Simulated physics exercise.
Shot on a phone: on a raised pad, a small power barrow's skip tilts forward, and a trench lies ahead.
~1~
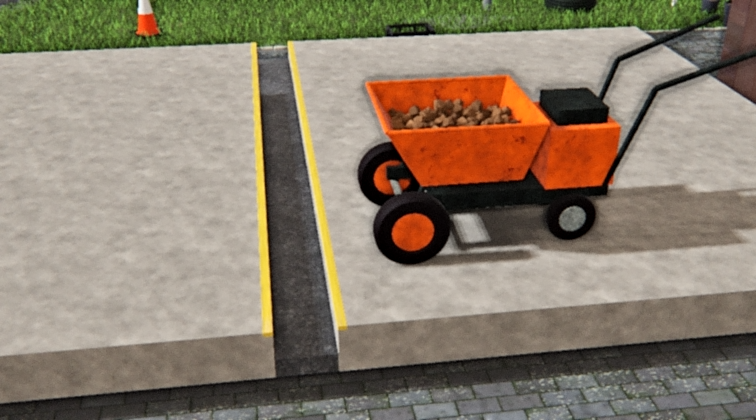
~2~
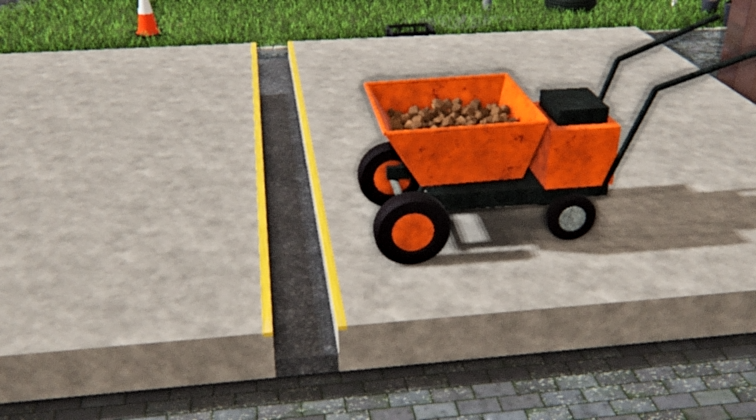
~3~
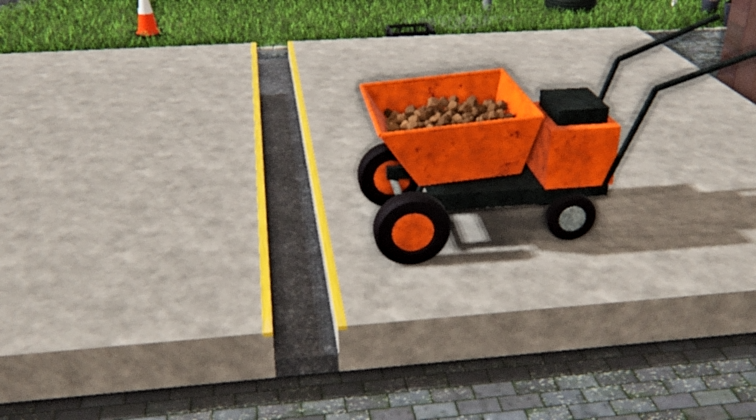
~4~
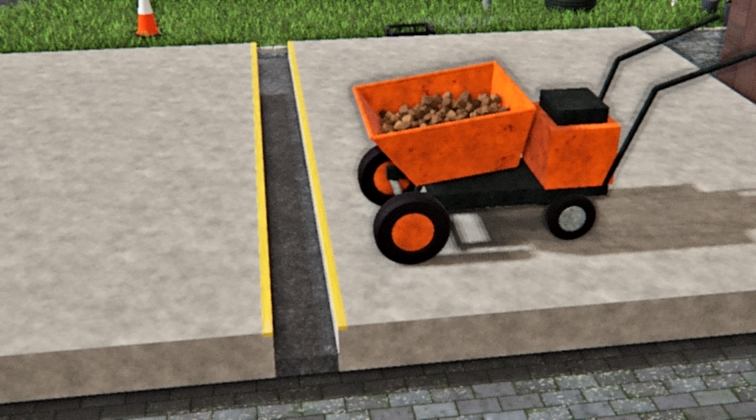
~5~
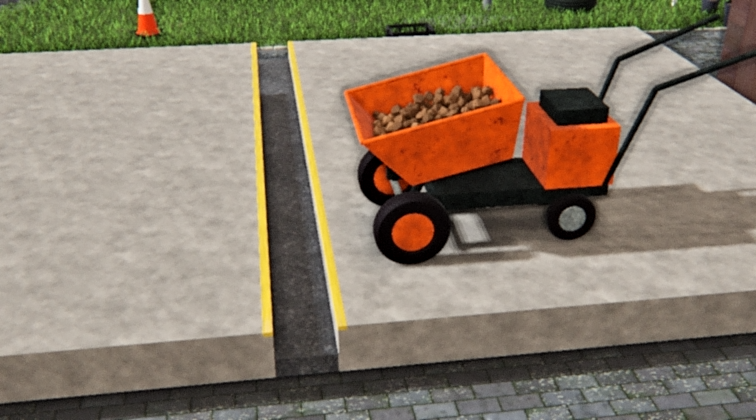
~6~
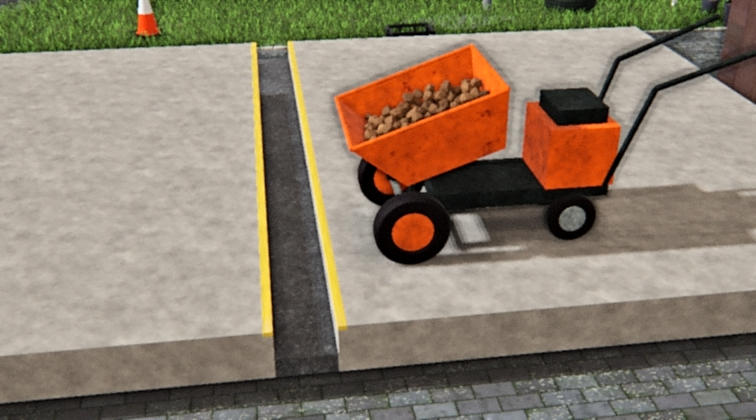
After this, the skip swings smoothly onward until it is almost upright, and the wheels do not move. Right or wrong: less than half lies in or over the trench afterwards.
Wrong.
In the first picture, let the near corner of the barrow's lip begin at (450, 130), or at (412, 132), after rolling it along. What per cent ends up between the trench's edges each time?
First try: 70 per cent; second try: 90 per cent.
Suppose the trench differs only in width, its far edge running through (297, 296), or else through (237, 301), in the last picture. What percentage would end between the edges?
Result, try 1: 20 in a hundred; try 2: 90 in a hundred.
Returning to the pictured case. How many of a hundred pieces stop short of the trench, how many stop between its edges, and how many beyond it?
Split - short: 0 percent, between: 65 percent, beyond: 35 percent.
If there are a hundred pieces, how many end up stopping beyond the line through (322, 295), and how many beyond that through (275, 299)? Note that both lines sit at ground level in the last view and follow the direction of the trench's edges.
Roughly 90 and 40 percent.
Soon after the last picture, skip tipped steeply; all in the skip.
A little later, skip tipped right over; most in the skip; a small part in or heaped over the trench; a stray few beyond it; a stray few falling.
Later still, skip tipped right over; about a quarter in the skip; about a third in or heaped over the trench; about a third beyond it.
By the end, skip tipped right over; about two thirds in or heaped over the trench; about a third beyond it.
